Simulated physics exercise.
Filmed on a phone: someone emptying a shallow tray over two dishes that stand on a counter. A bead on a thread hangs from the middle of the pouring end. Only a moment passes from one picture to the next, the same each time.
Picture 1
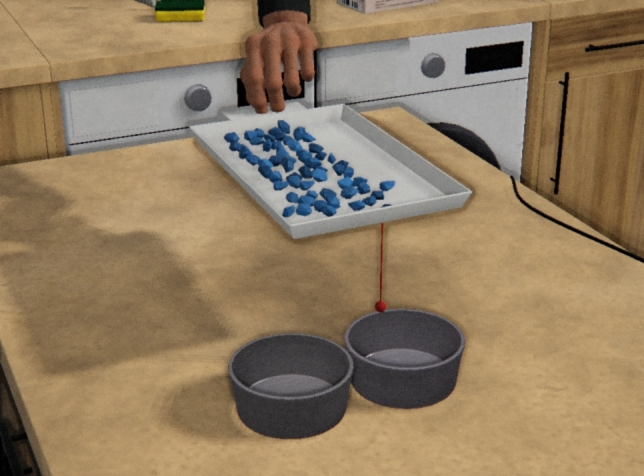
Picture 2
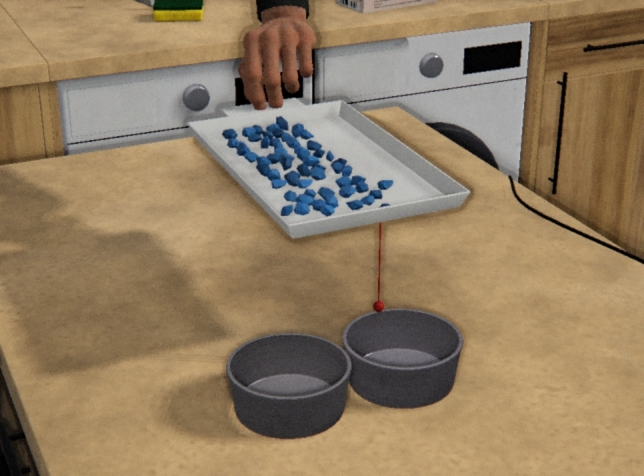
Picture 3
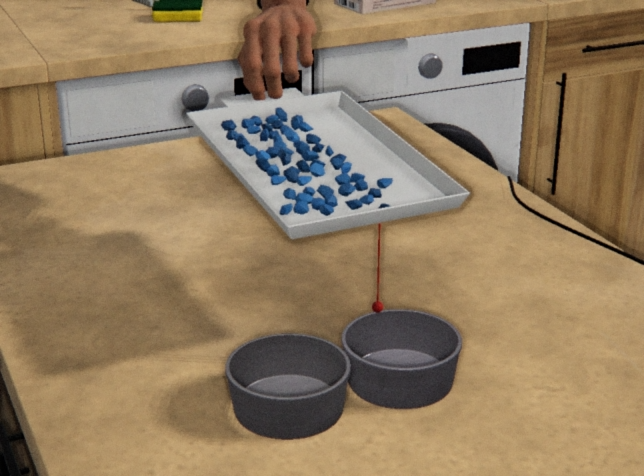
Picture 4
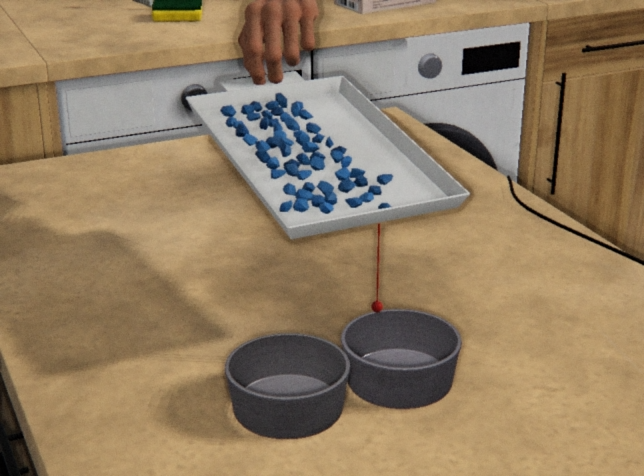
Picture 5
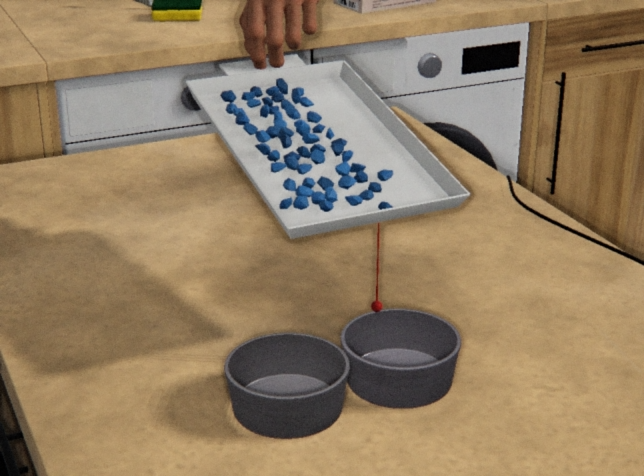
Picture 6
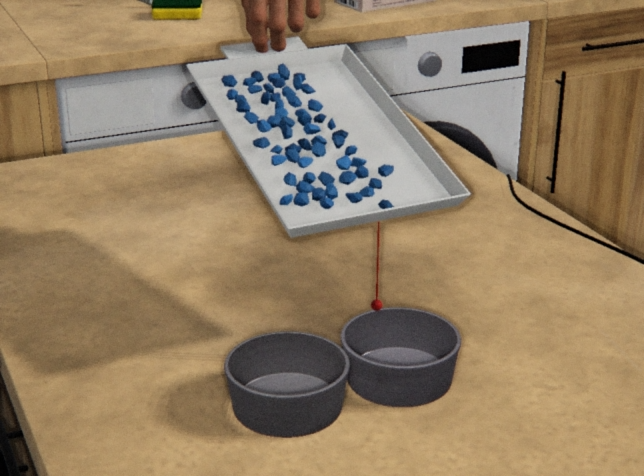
A hand slowly raised the back end of a white tray of blue stones above two dark dishes on a counter, steepening its tilt while the stones stayed on it and a red bead hung below.
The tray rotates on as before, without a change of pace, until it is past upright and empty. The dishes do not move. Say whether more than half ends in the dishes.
In the dishes lies over half of it.
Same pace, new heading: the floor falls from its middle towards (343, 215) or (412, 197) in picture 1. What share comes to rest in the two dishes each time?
The first gives 90 %, the second 20 %.
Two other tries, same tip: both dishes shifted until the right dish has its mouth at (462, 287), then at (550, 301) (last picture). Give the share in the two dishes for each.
Near 0 % and 30 %.
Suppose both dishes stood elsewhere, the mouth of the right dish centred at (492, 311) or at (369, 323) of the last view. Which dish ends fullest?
The first try: The left-hand dish. The second: The right one.
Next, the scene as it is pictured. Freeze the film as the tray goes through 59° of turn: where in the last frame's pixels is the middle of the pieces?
Around (363, 205).
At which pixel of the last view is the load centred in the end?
Roughly at (388, 375).
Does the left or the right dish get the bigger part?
It is the right dish.
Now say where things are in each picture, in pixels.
Corners of the pouring end at (295, 221) and (462, 190), level; middle of the load at (288, 167), aquarium stones; left dish at (315, 413); right dish at (432, 383); bead on its thread at (380, 307), in the first picture.
Corners of the pouring end at (293, 221) and (460, 190), level; middle of the load at (286, 164), in the second picture.
Corners of the pouring end at (292, 222) and (460, 191), tipped barely, level across its low end; middle of the load at (285, 159), in the third picture.
Corners of the pouring end at (292, 223) and (460, 191), tipped a little, level across its low end; middle of the load at (285, 151), in the fourth picture.
Corners of the pouring end at (292, 223) and (460, 192), tipped a little, level across its low end; middle of the load at (285, 142), in the fifth picture.
Corners of the pouring end at (293, 222) and (461, 191), tipped clearly, level across its low end; middle of the load at (286, 133); left dish at (311, 411); right dish at (428, 382), in the sixth picture.
Soon after the last picture, tray tipped steeply; nearly all on the tray; a stray few in the air.
A little later, tray tipped right over; about a quarter on the tray; a small part in the left dish; about half in the right dish; a stray few outside both; about a quarter in the air.
Later still, tray tipped past a quarter turn; about a quarter in the left dish; about two thirds in the right dish; a small part outside both.
At rest, tray tipped past a quarter turn; about a quarter in the left dish; about two thirds in the right dish; a small part outside both.
